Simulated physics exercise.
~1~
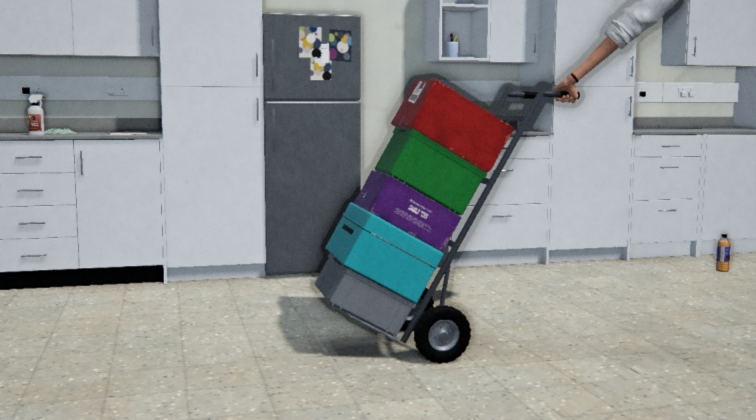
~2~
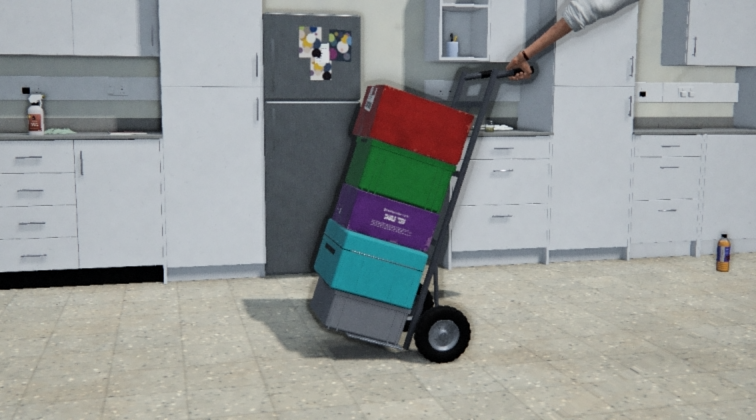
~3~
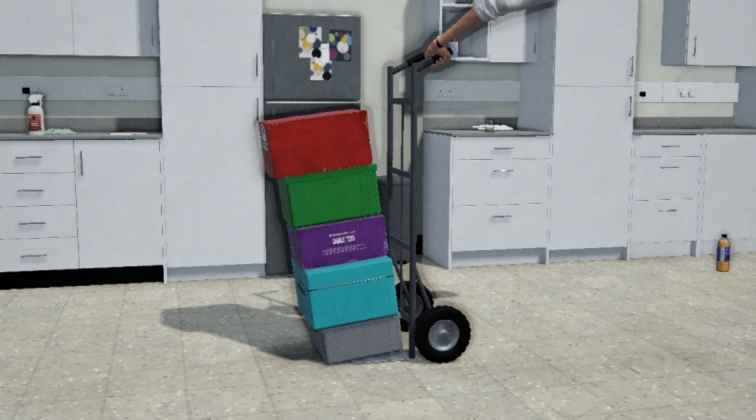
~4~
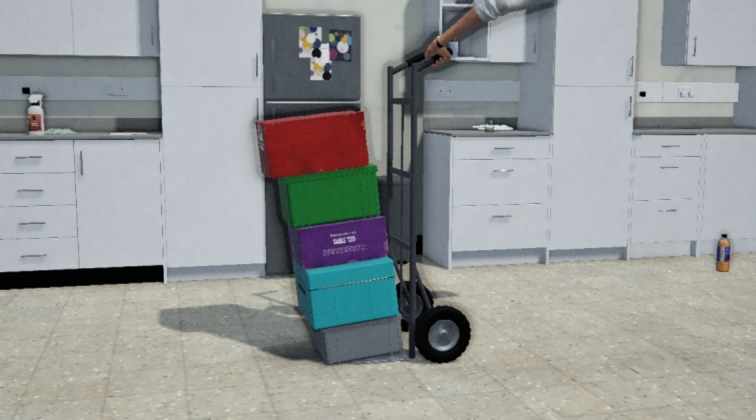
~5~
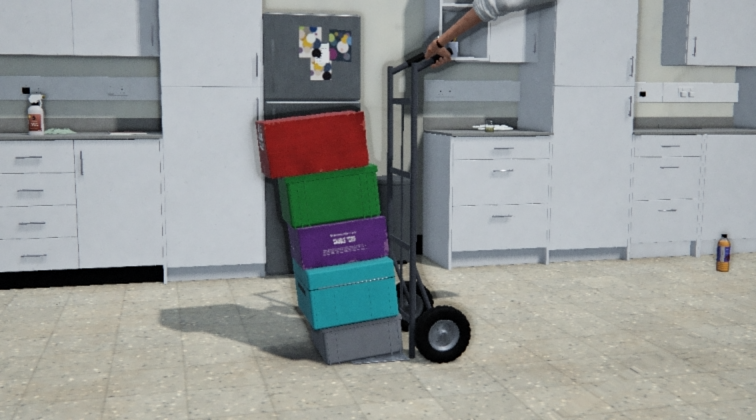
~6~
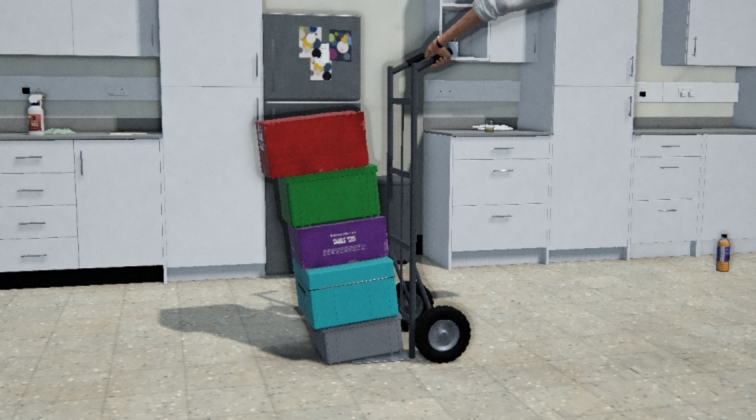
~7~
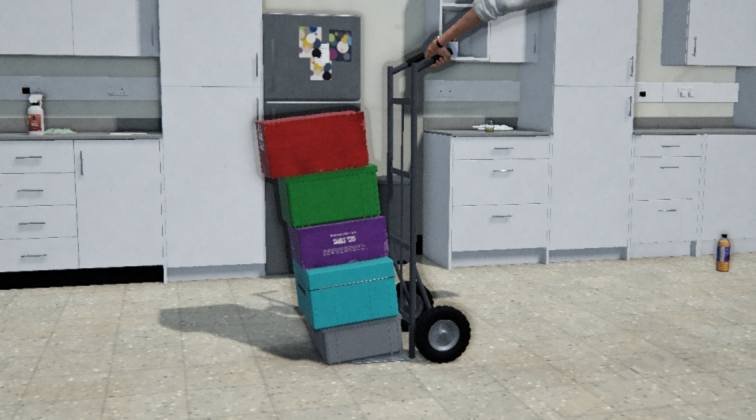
A hand and forearm reach in from the upper right, gripping the handle of a dark sack truck in a kitchen seen side-on, with pale cabinets and a grey fridge behind. Five boxes are stacked on it, from grey at the bottom through turquoise, purple and green to red on top. The truck starts tilted back to the right, then the hand lets it swing forward to the left until it stands upright. The stack comes away from the frame, its upper boxes shifted and leaning left. It stays standing, uneven but still, while the hand keeps hold.
